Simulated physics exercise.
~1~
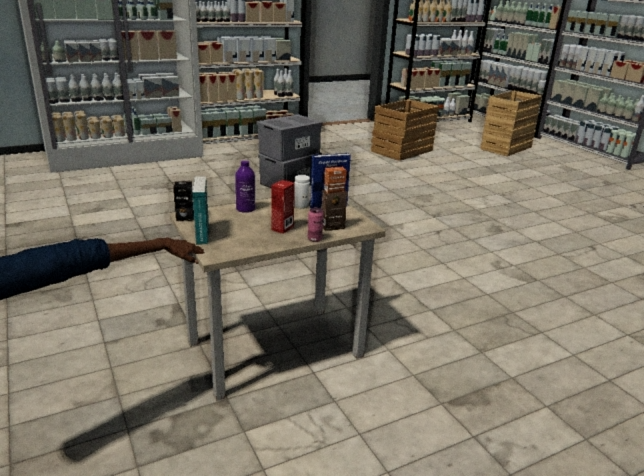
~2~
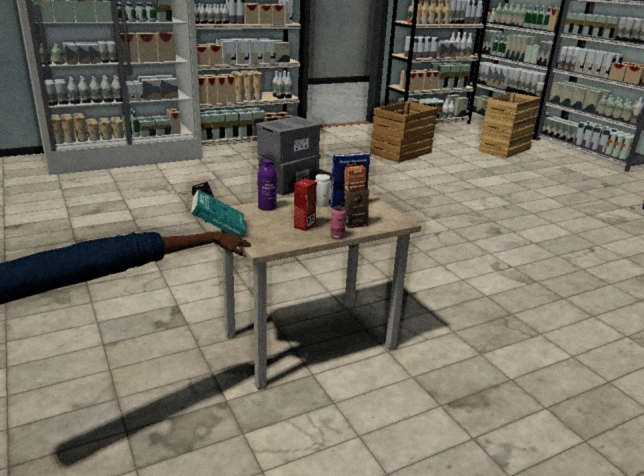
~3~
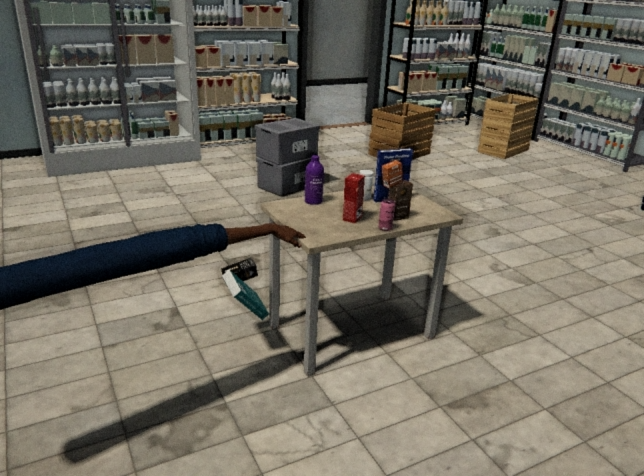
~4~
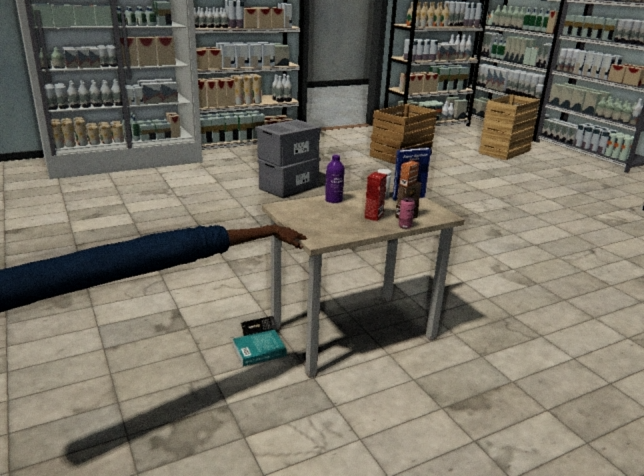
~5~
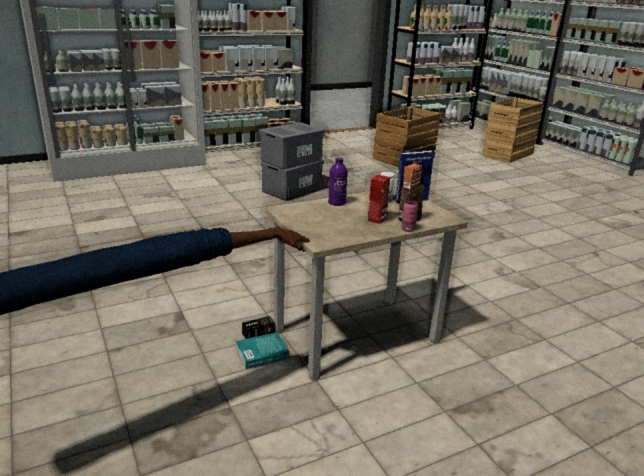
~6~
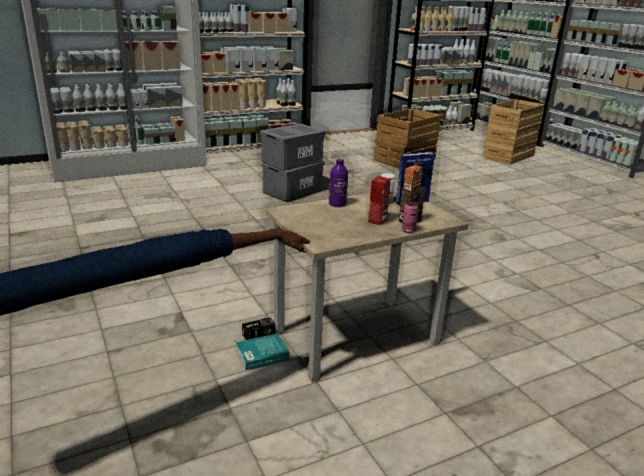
In a store with stocked shelves, a hand at the left edge of a small work table moves right with it as the table slides right; a turquoise book and a black carton tip off the left side and end lying on the floor, while the purple bottle, red carton and blue book stay upright.
